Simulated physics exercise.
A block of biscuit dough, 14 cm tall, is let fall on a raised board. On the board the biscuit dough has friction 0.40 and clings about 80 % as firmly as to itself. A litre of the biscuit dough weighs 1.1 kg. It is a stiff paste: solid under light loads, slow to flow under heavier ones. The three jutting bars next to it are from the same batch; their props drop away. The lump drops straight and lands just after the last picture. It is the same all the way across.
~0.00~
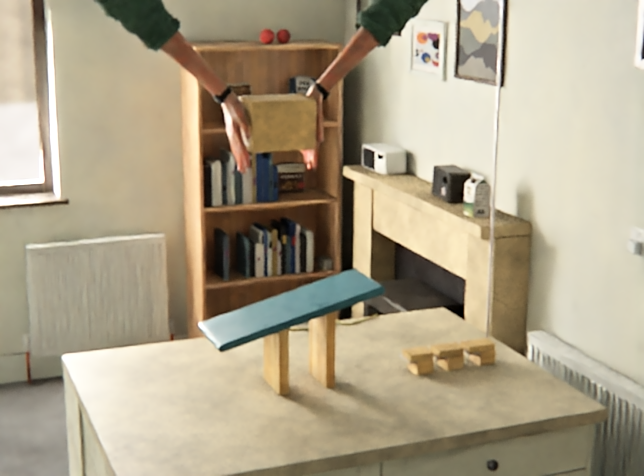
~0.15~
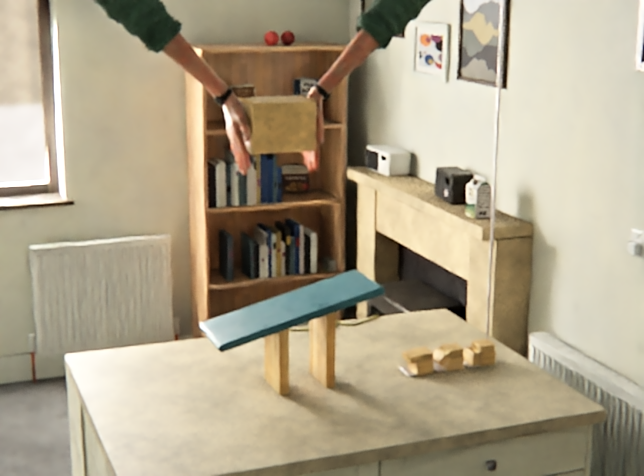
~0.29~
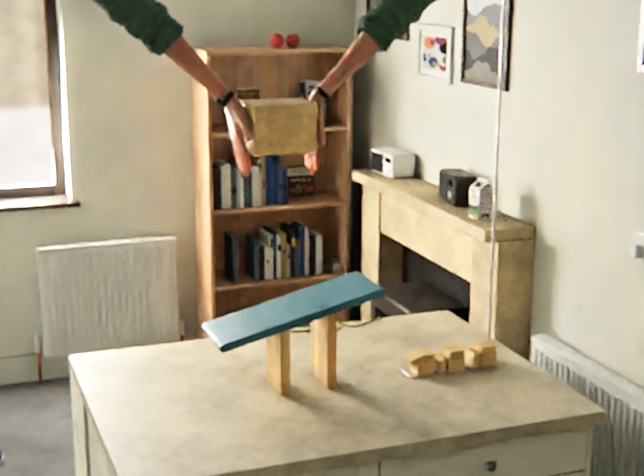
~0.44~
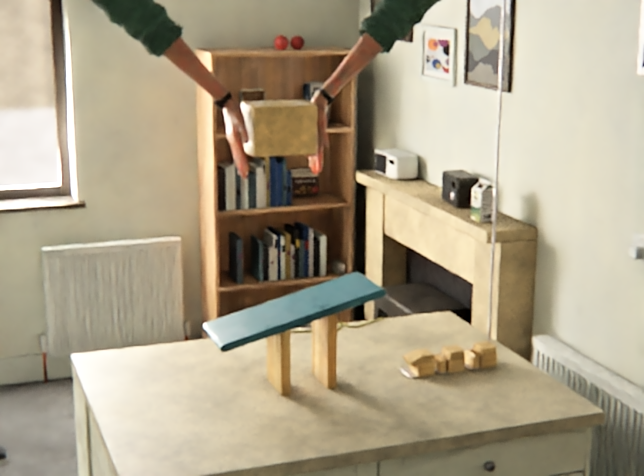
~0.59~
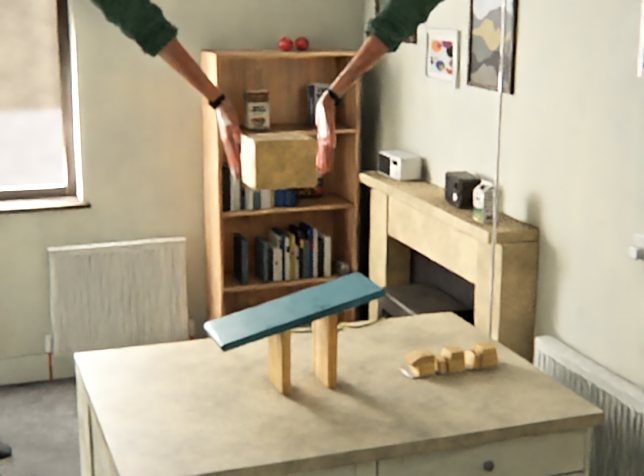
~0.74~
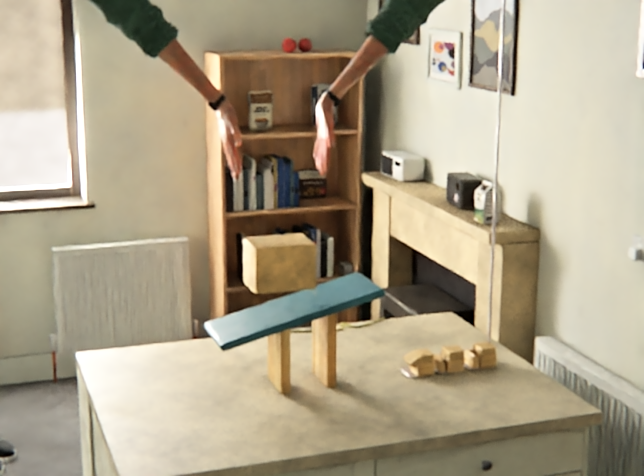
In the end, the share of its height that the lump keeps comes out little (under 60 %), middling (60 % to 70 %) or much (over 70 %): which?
It comes out little: Under 60 %.
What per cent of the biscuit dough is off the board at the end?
Roughly 25 % off the board.
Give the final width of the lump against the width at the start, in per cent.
Roughly 200 %.
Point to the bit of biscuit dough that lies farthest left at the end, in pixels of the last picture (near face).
At about (213, 337).
After 0.85 s, it stands 54 % of its first height and none has gone off the board.
After 0.98 s, it stands 51 % of its first height and none has gone off the board.
After 1.12 s, it stands 51 % of its first height and 16 % has gone off the board.
After 1.25 s, it stands 50 % of its first height and 17 % has gone off the board.
After 1.70 s, at the end, it stands 50 % of its first height and 23 % has gone off the board.
